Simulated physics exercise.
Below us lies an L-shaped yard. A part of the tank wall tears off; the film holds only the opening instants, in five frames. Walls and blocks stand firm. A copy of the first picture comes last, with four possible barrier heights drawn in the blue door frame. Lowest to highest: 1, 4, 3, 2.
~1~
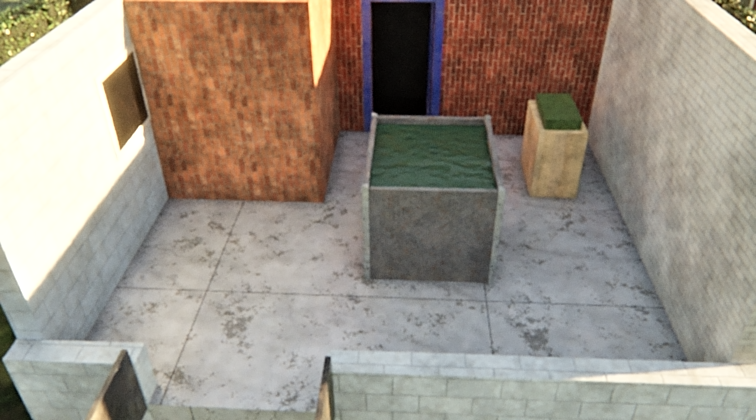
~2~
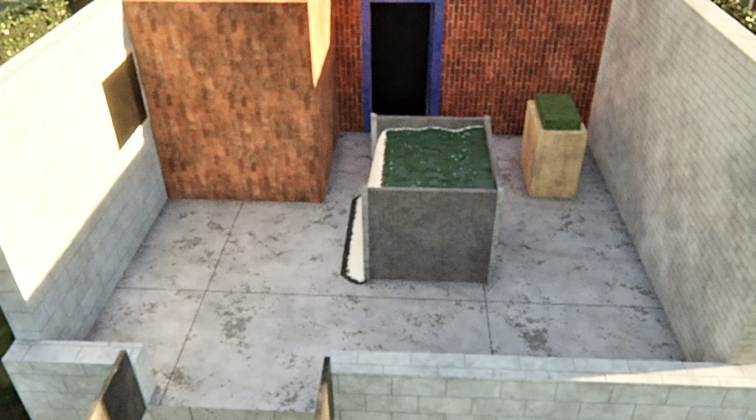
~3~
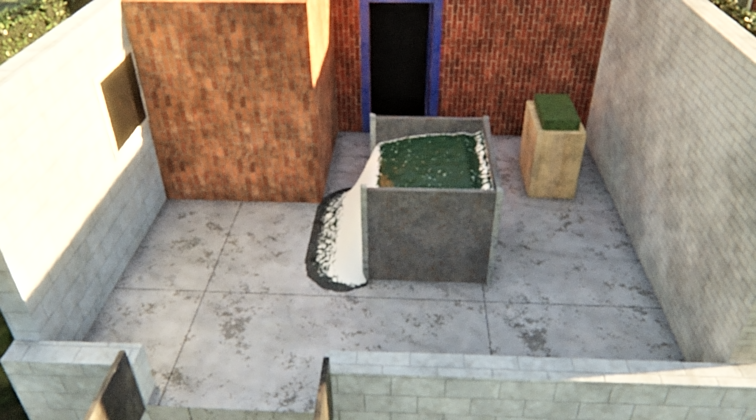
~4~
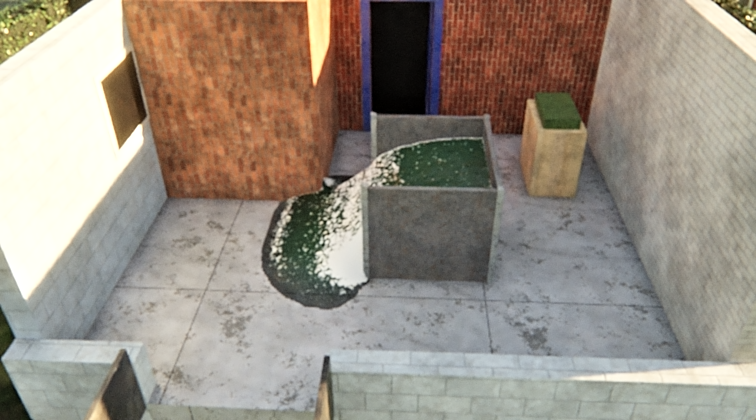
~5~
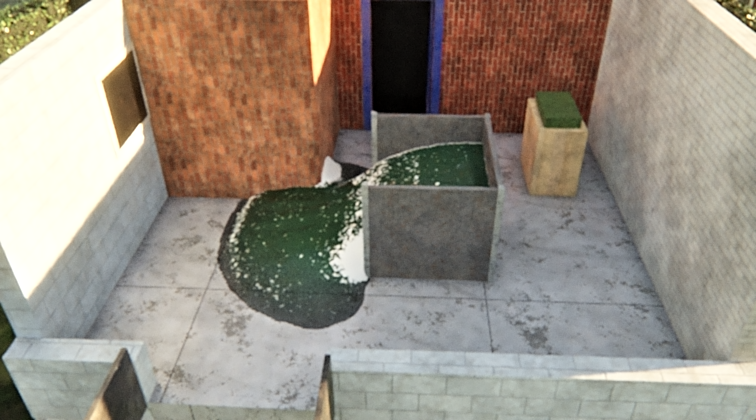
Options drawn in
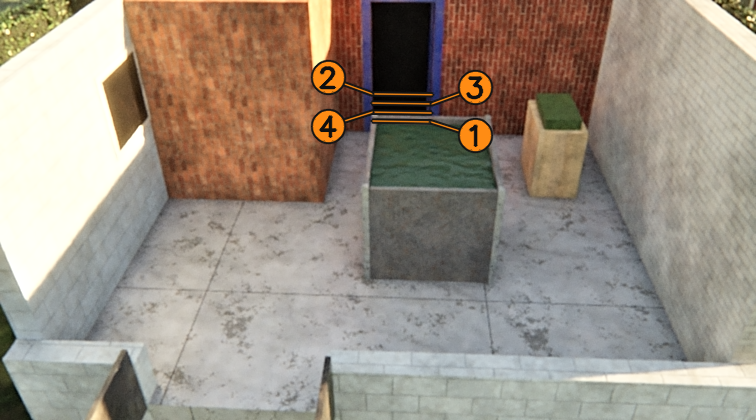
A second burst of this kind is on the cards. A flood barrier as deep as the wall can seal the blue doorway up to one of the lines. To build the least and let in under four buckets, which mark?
1.
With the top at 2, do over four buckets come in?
No, not at all.
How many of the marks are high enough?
All four.
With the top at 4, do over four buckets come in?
No, that is safe.
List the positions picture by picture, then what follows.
The first picture shows water in the tank at rest, its middle at (432, 156); foot of the blue doorway at (401, 132); open gate at (235, 342).
The second picture shows front seen at (355, 276), 2 % of the ground wet.
The third picture shows front seen at (332, 284), 5 % of the ground wet.
The fourth picture shows front seen at (287, 288), 10 % of the ground wet.
The fifth picture shows front seen at (244, 204), 17 % of the ground wet.
On the marked copy, 1 at (401, 121); 2 at (402, 94); 3 at (401, 103); 4 at (401, 112); from the bottom up 1, 4, 3, 2.
With 1, a splash gets over, under a bucket.
With 2, nothing gets over.
With 3, nothing gets over.
With 4, nothing gets over.
